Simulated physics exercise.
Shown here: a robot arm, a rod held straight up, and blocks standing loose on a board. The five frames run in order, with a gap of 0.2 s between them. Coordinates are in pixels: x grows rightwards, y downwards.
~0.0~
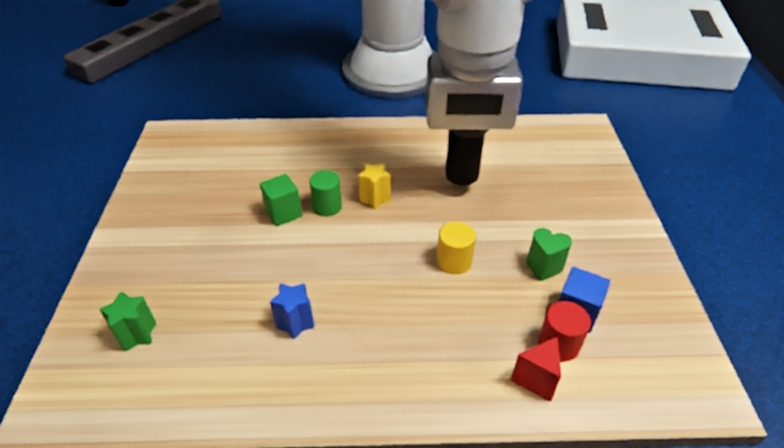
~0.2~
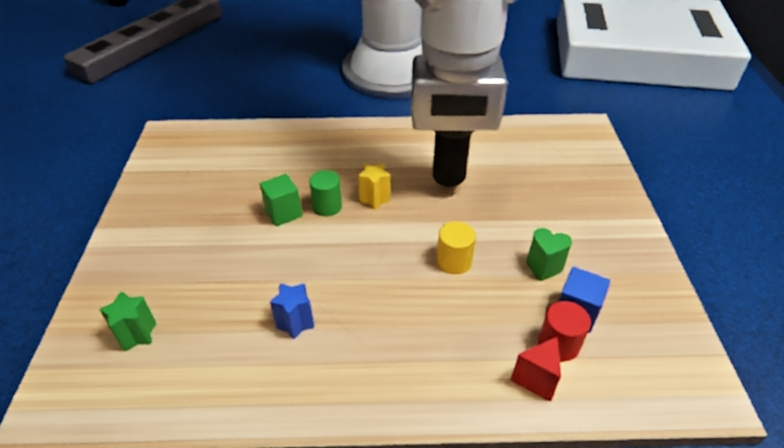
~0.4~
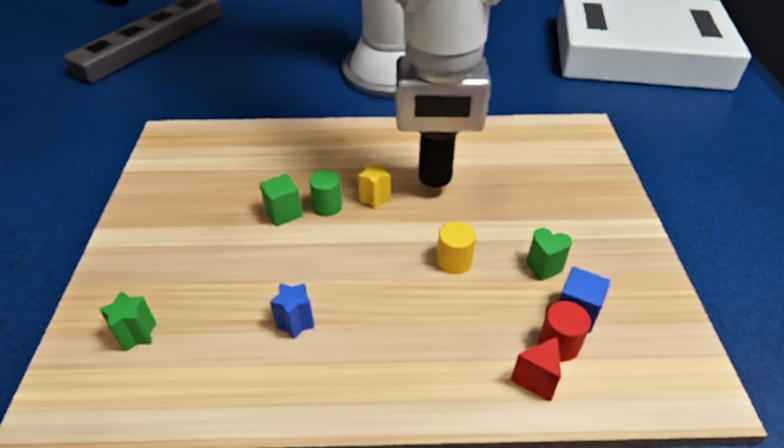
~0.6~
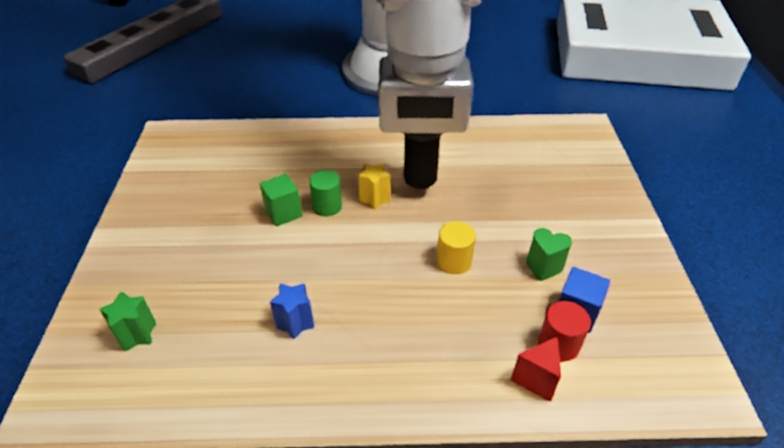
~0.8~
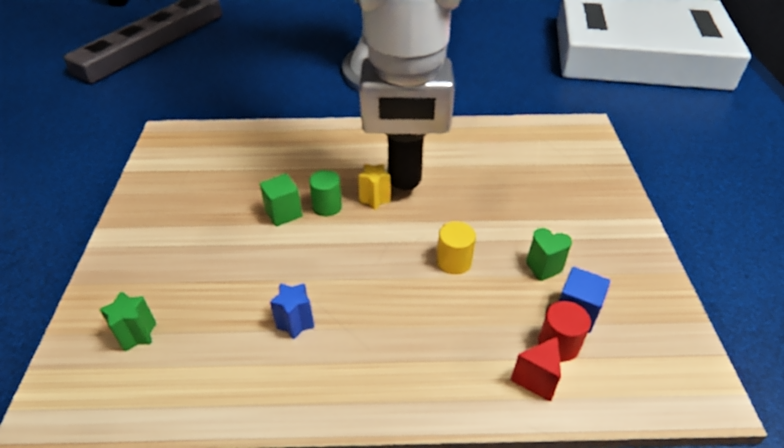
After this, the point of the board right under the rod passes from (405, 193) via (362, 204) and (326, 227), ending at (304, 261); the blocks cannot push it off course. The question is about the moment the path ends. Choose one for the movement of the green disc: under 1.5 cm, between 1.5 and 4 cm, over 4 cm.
Long, over 4 cm.
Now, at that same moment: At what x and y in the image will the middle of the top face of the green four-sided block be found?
I'd expect the centre of its top face to be at (237, 187).
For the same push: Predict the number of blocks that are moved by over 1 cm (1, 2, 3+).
By the end, three or more blocks will have moved.
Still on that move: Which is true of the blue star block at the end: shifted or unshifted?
Same place.
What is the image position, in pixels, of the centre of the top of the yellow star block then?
My prediction: (274, 218).
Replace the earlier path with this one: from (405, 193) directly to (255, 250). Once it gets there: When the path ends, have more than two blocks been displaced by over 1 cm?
Yes - that is the case.
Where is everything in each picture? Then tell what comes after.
In the first picture, tip of the rod (462, 176), middles of tops, green four-sided block (278, 186), blue star block (291, 296), green disc (324, 179), yellow star block (374, 171).
In the second picture, rod (449, 177), nothing pushed.
In the third picture, rod (435, 178), nothing pushed.
In the fourth picture, rod (421, 179), nothing pushed.
In the fifth picture, rod (405, 180), green four-sided block (278, 186), blue star block (291, 296), green disc (324, 179), yellow star block (374, 171).
On the path given first. One third of the way, rod (360, 192); green four-sided block (266, 187), turned 15° clockwise; green disc (297, 185); yellow star block (330, 183).
Two thirds of the way, rod (324, 215); green four-sided block (240, 187), turned 45° clockwise; green disc (266, 198); yellow star block (290, 206).
At the end, rod (302, 249); green four-sided block (237, 187), turned 55° clockwise; blue star block unmoved; green disc (259, 201); yellow star block (274, 218), turned 45° clockwise.
